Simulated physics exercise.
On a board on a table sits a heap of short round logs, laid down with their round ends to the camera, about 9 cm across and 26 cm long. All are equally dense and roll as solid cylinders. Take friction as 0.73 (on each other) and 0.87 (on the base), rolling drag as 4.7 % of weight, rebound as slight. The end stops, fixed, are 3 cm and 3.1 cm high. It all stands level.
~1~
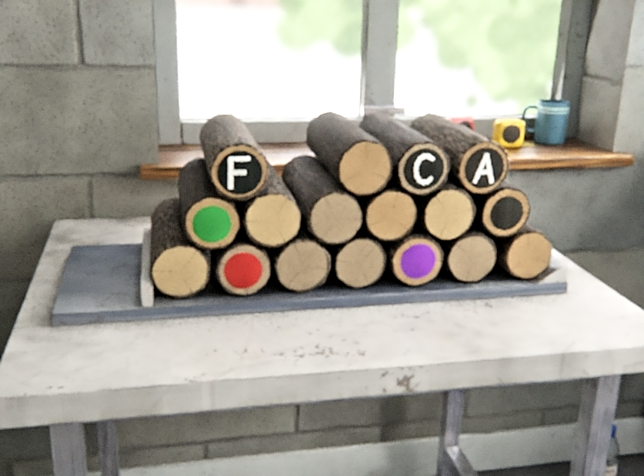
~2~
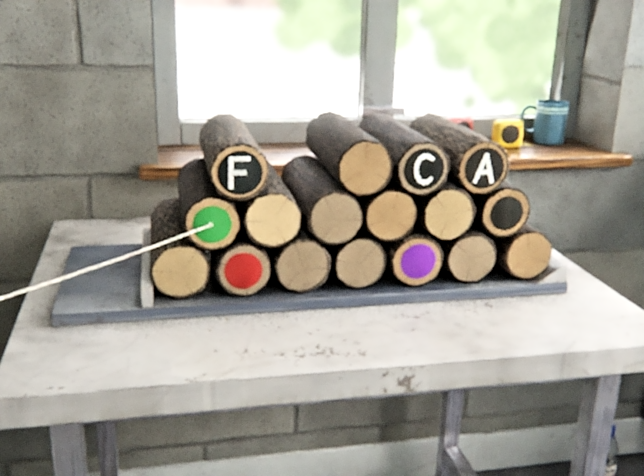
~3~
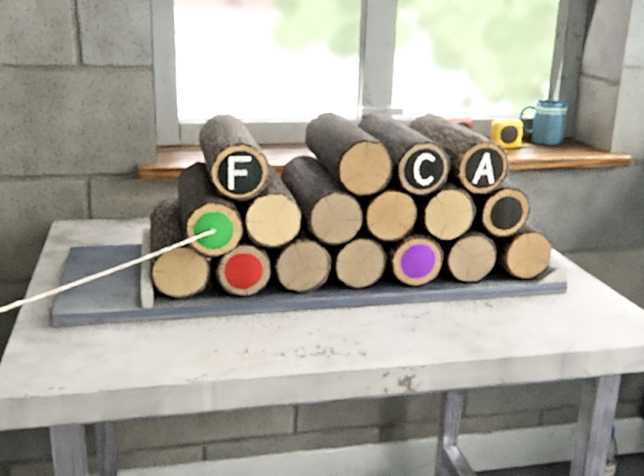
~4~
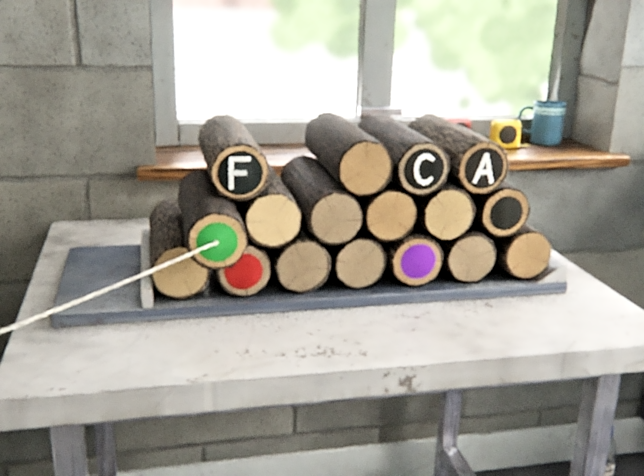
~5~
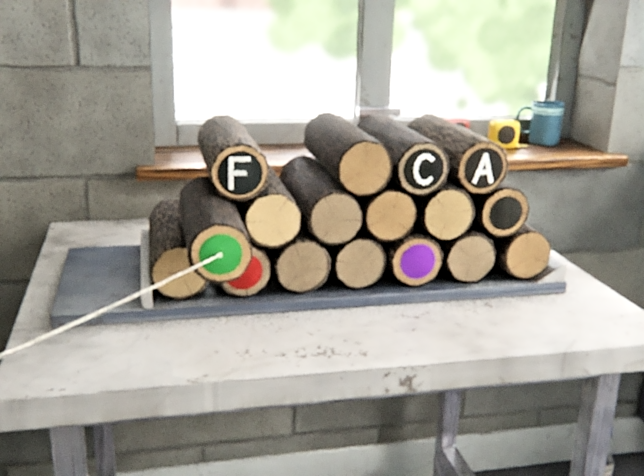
The clip opens on a stack of short round logs on a board atop a table, some marked with letters or coloured dots. A pale cord appears from the left, attached to the green-marked log, which then slides steadily outward toward the viewer, partly covering the red-marked one, while the other logs stay still.
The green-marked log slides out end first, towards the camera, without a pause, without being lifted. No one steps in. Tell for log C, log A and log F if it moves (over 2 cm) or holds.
C holds, A holds, F moves.
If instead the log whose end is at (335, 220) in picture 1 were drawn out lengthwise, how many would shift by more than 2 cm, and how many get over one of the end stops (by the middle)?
Then 1 and 0.
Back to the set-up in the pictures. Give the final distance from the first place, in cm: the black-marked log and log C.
Black-marked log: 0, log C: 0.
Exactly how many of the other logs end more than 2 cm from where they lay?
In all, 1.
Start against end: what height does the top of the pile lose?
About 0 cm.
Another 0.25 s on from the last picture, 0 now displaced over 2 cm; C in place; A in place; F 1.2 cm left and 0.9 cm down.
Another 0.33 s on from the last picture, 1 now displaced over 2 cm; C in place; A in place; F 3.6 cm left and 4.4 cm down.
All still, 0.6 s past the final picture, 1 moved over 2 cm; not one over the end stops; C in place; A in place; F 4.2 cm left and 8 cm down; top of the pile 27 cm high, from 27 cm.
